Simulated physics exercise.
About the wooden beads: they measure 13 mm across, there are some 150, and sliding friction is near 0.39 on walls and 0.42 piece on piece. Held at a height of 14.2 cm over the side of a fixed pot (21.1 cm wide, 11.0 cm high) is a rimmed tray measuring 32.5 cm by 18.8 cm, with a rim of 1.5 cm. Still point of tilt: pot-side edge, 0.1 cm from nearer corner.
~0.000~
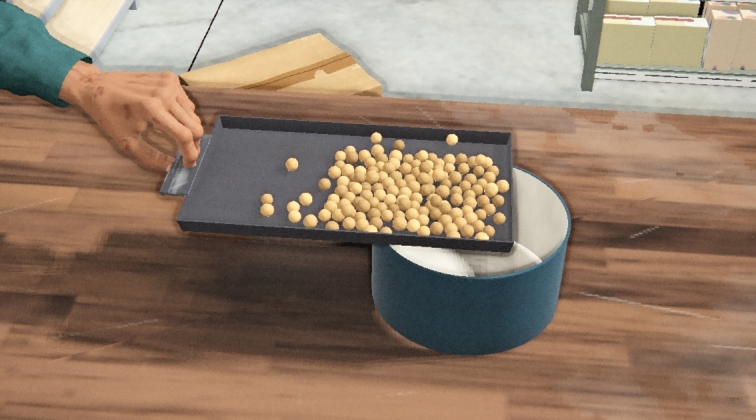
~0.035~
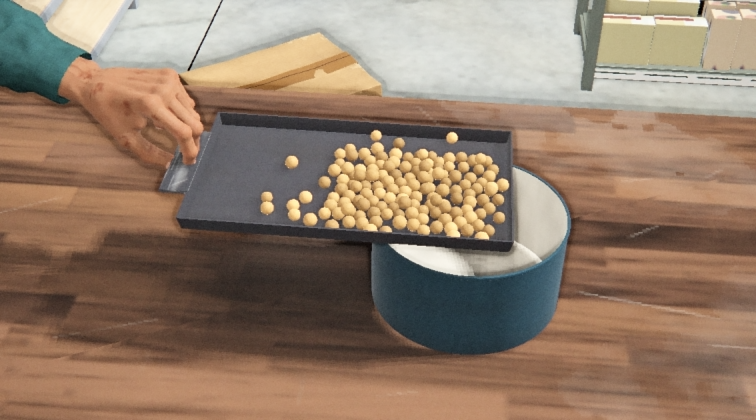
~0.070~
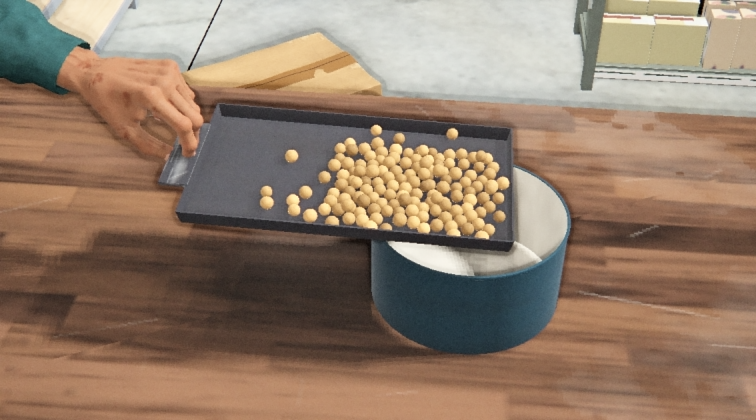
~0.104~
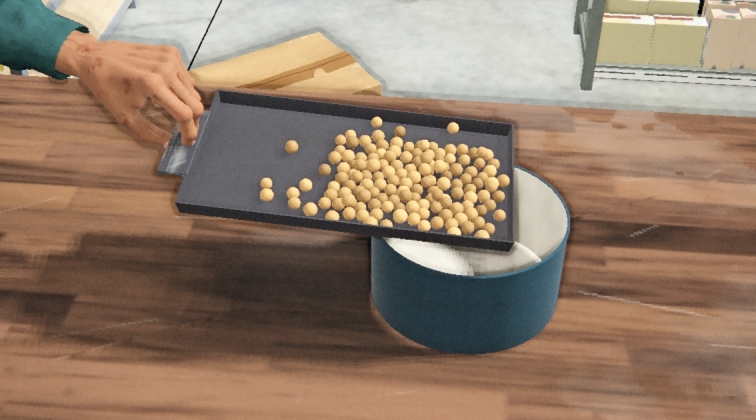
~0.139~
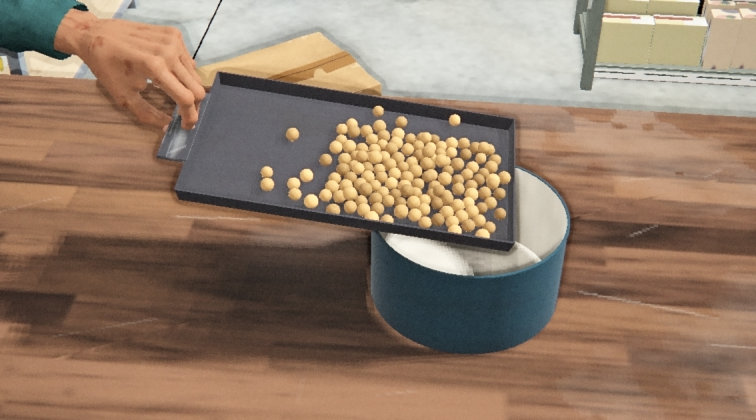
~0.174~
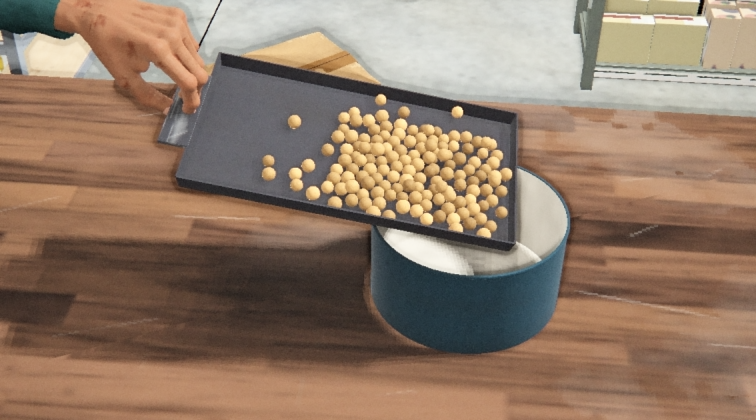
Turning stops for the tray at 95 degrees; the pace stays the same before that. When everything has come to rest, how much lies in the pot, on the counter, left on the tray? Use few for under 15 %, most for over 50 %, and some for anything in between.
Pot: Few, counter: Most, tray: Few.
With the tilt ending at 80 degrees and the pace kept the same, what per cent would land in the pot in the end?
I'd say close to 0 percent.
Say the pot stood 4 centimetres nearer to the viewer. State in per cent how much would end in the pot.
10 per cent.
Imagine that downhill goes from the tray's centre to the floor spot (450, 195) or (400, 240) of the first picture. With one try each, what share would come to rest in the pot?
That would be close to 55 per cent and then close to 0 per cent.
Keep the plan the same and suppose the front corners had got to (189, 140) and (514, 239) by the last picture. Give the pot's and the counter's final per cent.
The pot gets 75 and the counter 25.
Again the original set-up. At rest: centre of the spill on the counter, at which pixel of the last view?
I'd put it near (582, 406).
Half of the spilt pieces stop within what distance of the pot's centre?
22 cm.
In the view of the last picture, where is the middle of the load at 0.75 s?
Near (510, 162).
Then, at 0.52 s, tilt 53 degrees; the tray holds 100 %, the pot 0 %.
Then, at 0.75 s, tilt 79 degrees; the tray holds 95 %, the pot 0 %.
Then, at 1.10 s, tilt 95 degrees; the tray holds 0 %, the pot 0 %.
In the end, at 2.2 s, pot 0 %, counter 100 %, tray 0 %.
